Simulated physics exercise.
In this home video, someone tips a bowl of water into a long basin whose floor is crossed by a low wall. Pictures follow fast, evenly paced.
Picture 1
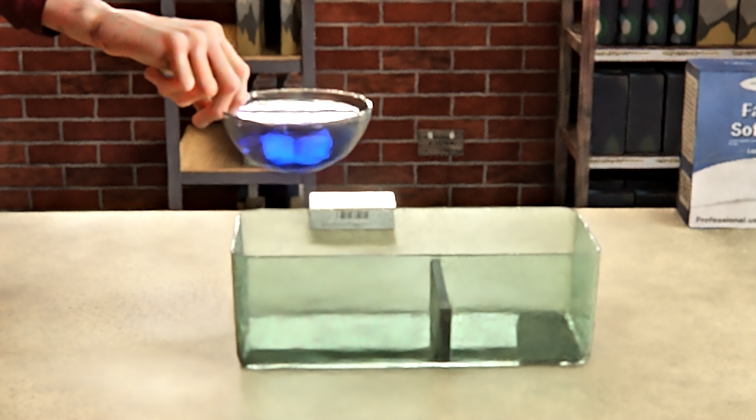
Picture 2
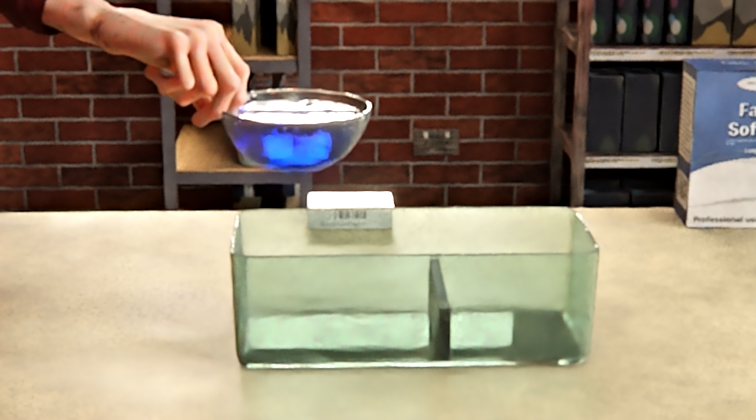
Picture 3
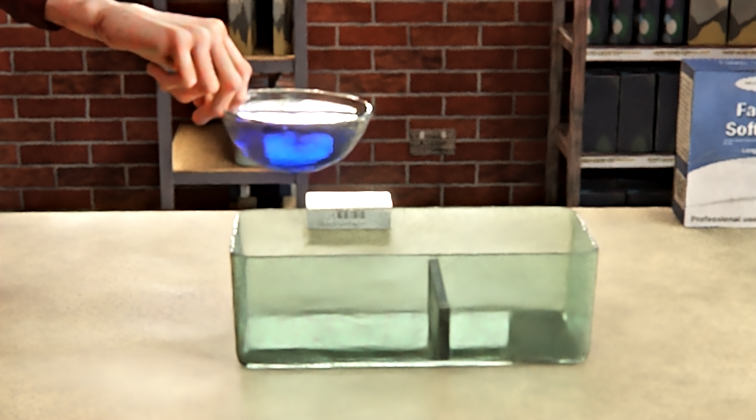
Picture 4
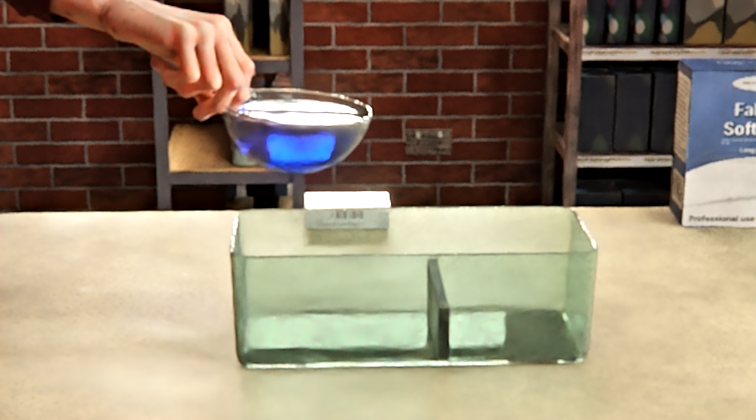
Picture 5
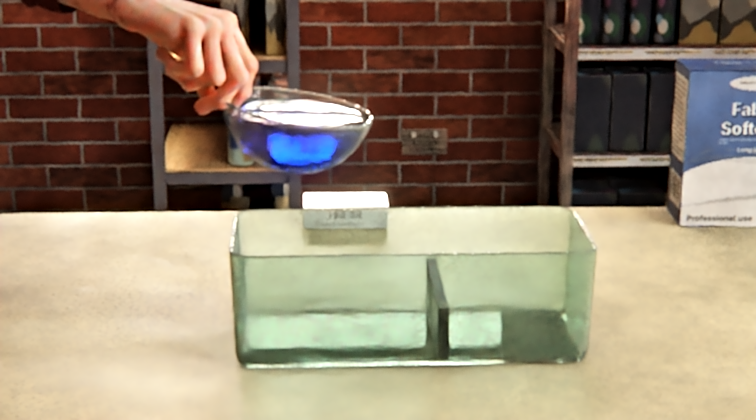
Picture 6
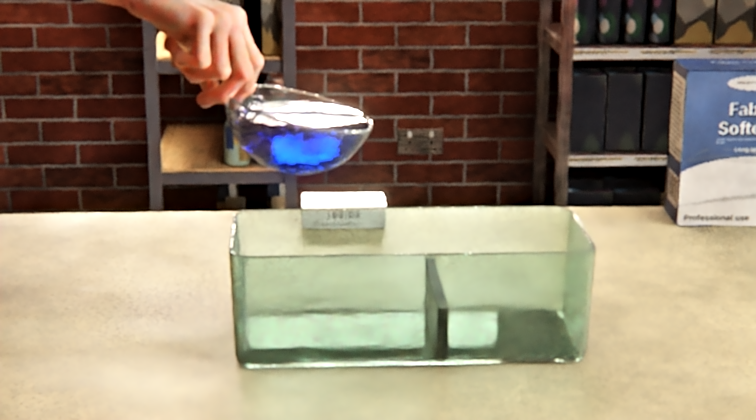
A hand holding a glass bowl of blue-tinted liquid above a divided glass basin, slowly tilting it down toward the right.
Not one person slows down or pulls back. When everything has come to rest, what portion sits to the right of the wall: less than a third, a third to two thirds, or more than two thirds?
Most likely the right of the wall will hold too little for one third.
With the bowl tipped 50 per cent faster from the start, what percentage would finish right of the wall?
Roughly 10 in a hundred.
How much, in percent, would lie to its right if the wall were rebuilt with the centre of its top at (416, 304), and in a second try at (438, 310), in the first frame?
That'd be about 65 percent for the first and about 40 percent for the other.
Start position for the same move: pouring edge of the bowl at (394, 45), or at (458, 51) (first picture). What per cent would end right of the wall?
Estimate, in order: 75 and 95 per cent.
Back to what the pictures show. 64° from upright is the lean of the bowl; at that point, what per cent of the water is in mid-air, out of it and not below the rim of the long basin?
Airborne share: Approx. 30 %.
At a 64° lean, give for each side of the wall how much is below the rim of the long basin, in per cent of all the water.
The left part gets 30 percent; the right part gets 10 percent.
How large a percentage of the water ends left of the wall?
About 80 per cent.
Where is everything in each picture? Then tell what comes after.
In the first picture, tilt 0°; pouring edge (371, 107); surface from (225, 114) to (367, 114); the long basin's rim runs from (235, 234) to (589, 232); the wall's top is at (440, 285).
In the second picture, tilt 1°; pouring edge (370, 108); surface from (225, 114) to (365, 115).
In the third picture, tilt 2°; pouring edge (370, 111); surface from (225, 114) to (365, 116).
In the fourth picture, tilt 5°; pouring edge (371, 115); surface from (228, 114) to (366, 117).
In the fifth picture, tilt 9°; pouring edge (371, 120); surface from (228, 113) to (368, 117).
In the sixth picture, tilt 14°; pouring edge (371, 126); surface from (231, 114) to (371, 122); 1 per cent is over the edge.
A moment on, the bowl is tipped part way and 30 per cent is still to pour, 28 is left of the wall and 11 right of it.
Next, the bowl is tipped on its side and 0 per cent is still to pour, 78 is left of the wall and 19 right of it.
Then the bowl is tipped on its side and 0 per cent is still to pour, 80 is left of the wall and 19 right of it.
Later the bowl is tipped on its side and 0 per cent is still to pour, 80 is left of the wall and 19 right of it.
Finally, 80 per cent lies left of the wall, 19 right of it and 1 outside.
